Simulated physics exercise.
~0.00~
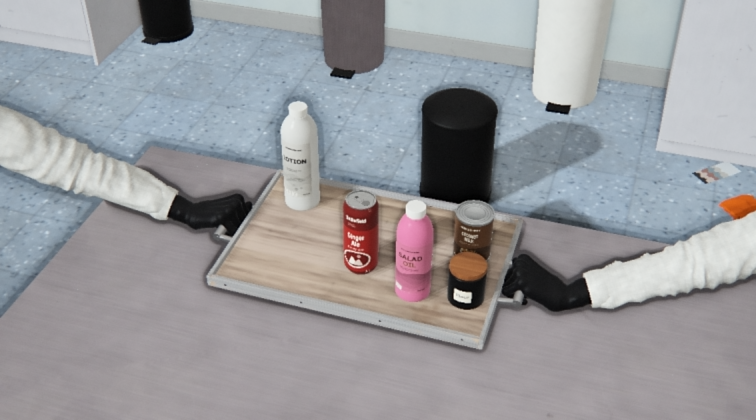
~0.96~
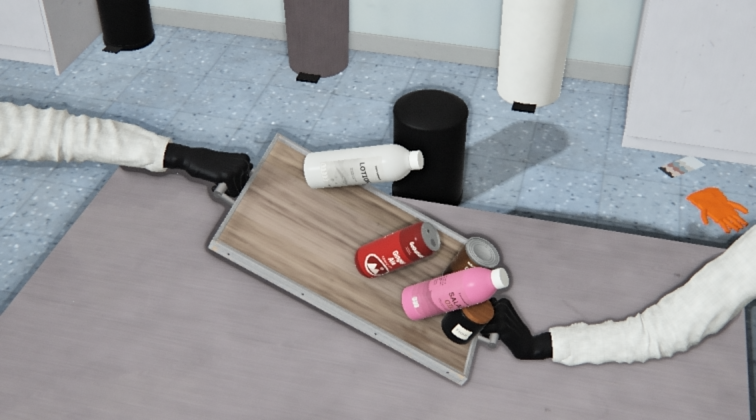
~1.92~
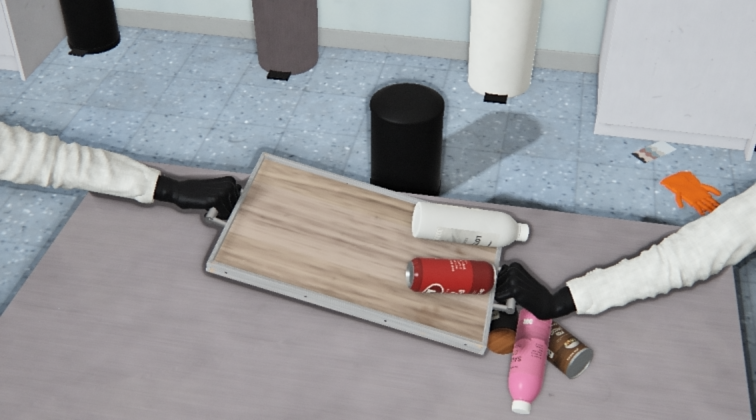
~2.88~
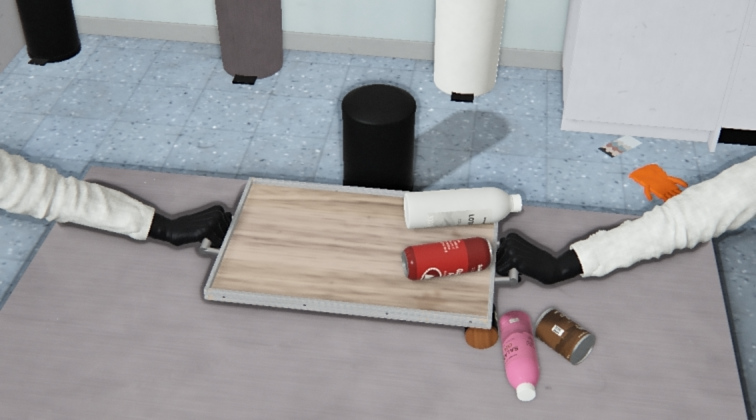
Gloved hands tilt a tray rightward, spilling three containers, then level it with two lying aboard.
